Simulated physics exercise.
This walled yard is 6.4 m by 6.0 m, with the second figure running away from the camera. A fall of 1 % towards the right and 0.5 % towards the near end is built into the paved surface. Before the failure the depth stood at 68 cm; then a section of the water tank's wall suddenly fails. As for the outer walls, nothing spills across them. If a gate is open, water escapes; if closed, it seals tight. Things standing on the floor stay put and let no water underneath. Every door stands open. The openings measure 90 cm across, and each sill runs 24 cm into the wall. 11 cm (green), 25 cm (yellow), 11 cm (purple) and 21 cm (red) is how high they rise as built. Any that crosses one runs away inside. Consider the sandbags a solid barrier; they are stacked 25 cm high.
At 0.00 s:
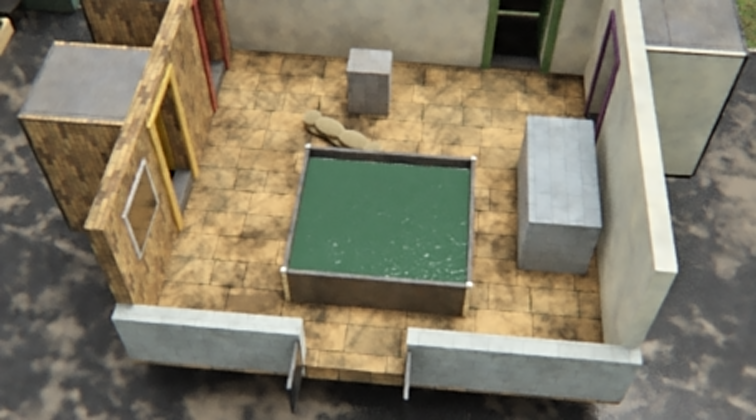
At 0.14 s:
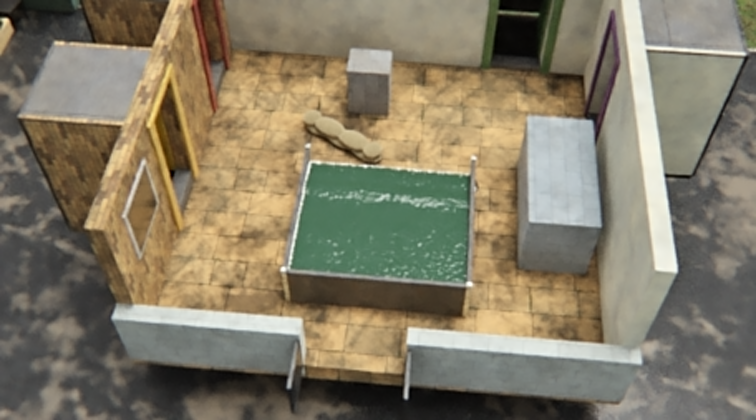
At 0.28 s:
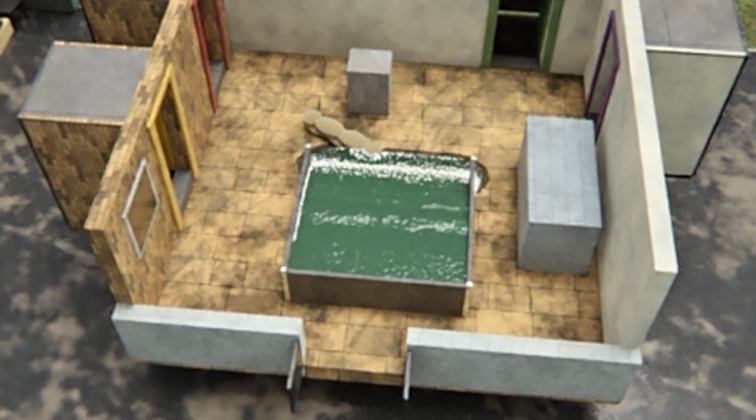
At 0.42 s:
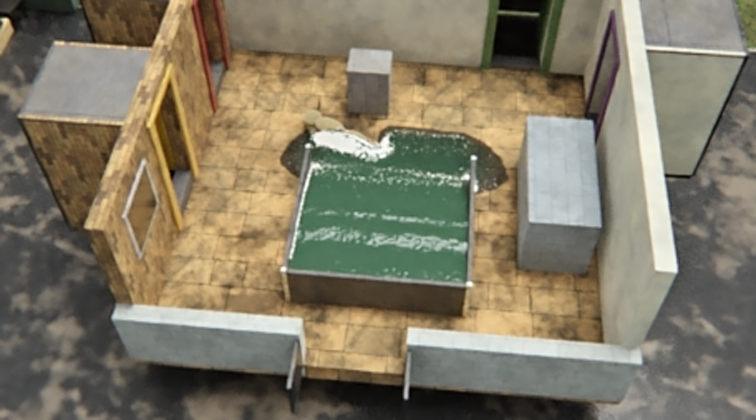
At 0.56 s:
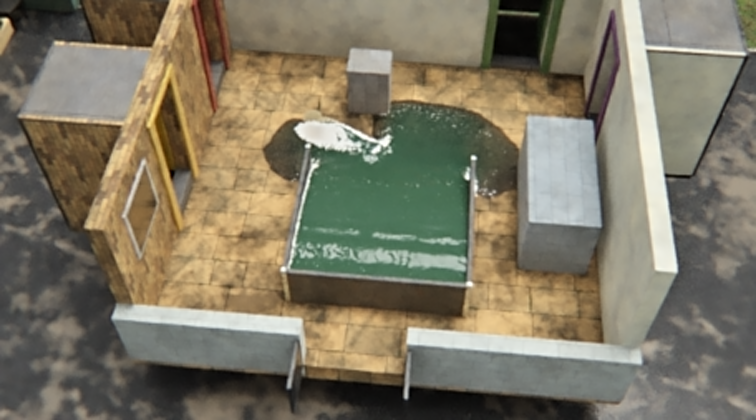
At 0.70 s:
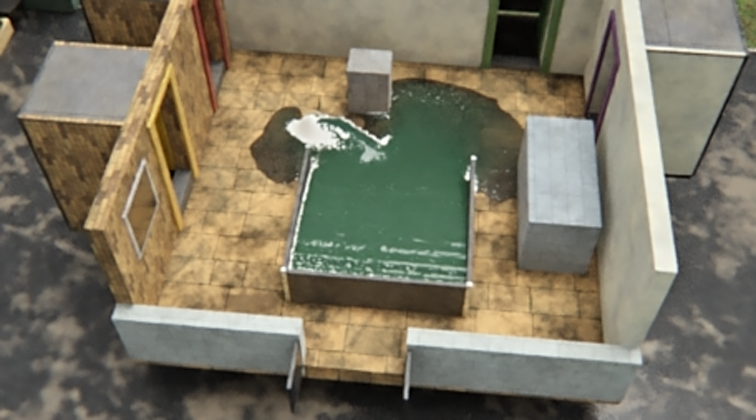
The clip opens on still green water in a rectangular tank inside a walled yard. Ripples cross its surface as water pours out the far side, foaming white against the low sandbags, then spreads in a widening dark-edged pool around them and past the small grey block behind.
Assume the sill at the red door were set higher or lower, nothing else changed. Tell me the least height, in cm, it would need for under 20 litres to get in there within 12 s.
You would need roughly 19 cm.
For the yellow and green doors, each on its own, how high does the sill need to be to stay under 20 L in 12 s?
Some 5.5 cm for yellow, some 25 cm for green.
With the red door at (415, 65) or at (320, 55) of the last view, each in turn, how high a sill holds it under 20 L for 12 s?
About 32 cm, then about 15 cm.
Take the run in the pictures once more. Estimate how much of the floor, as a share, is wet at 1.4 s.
I'd estimate about 45 percent.
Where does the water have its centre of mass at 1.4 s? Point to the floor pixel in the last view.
(390, 188).
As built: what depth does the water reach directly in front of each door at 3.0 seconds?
Lab note, cm: Green 25; yellow 7; purple 21; red 23.
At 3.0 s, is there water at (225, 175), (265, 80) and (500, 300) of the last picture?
Status: Submerged / submerged / clear.
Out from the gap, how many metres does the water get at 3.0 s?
4.2 m.
After 1.4 s water covers 45 % of the floor, deepest (44 cm) near (355, 157); 11 cm at the red door, 0 litres in over its 21 cm sill.
After 3.0 s water covers 65 % of the floor, deepest (43 cm) near (579, 76); 23 cm at the red door, 1 litre in over its 21 cm sill.
After 12.0 s water covers 95 % of the floor, deepest (17 cm) near (600, 376); 5 cm at the red door, 15 litres in over its 21 cm sill.
At the red door as built, the water arrived by 1.3 s and peaked near 27 cm at 3.4 s.
Run again over the same 12 s with other heights there, 28 litres in over 17.5 cm, 10 litres over 23.5 cm. The limit of 20 litres is kept from about 19 cm up.
